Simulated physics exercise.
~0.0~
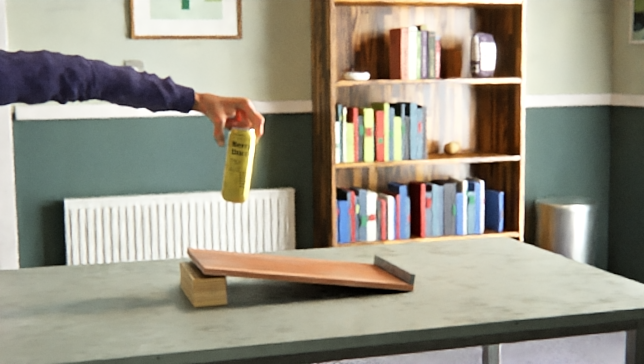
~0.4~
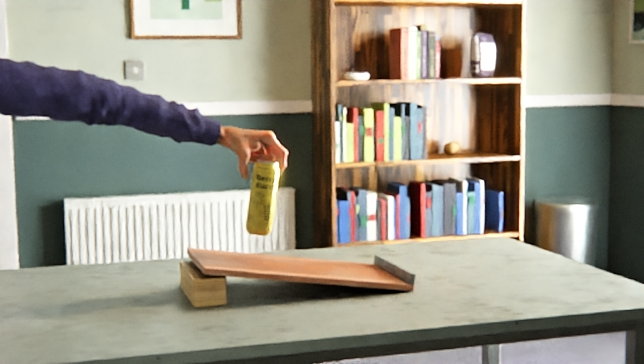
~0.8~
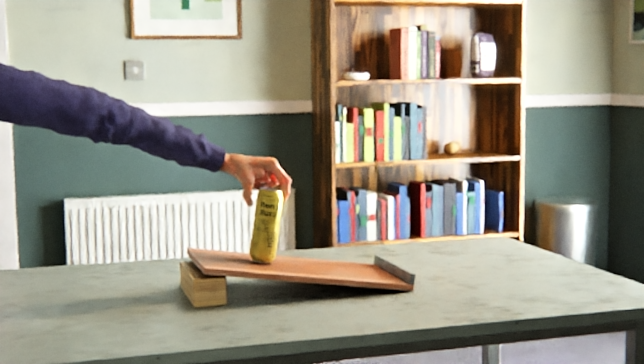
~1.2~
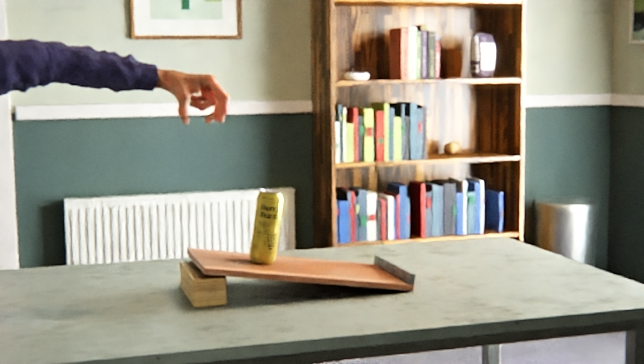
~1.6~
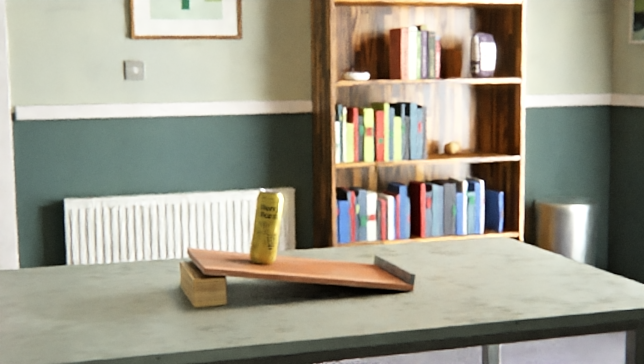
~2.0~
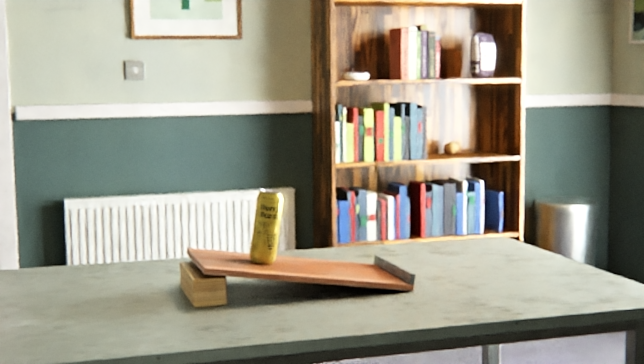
A hand lowers a yellow can onto a sloping board, lets go, and it stays standing.
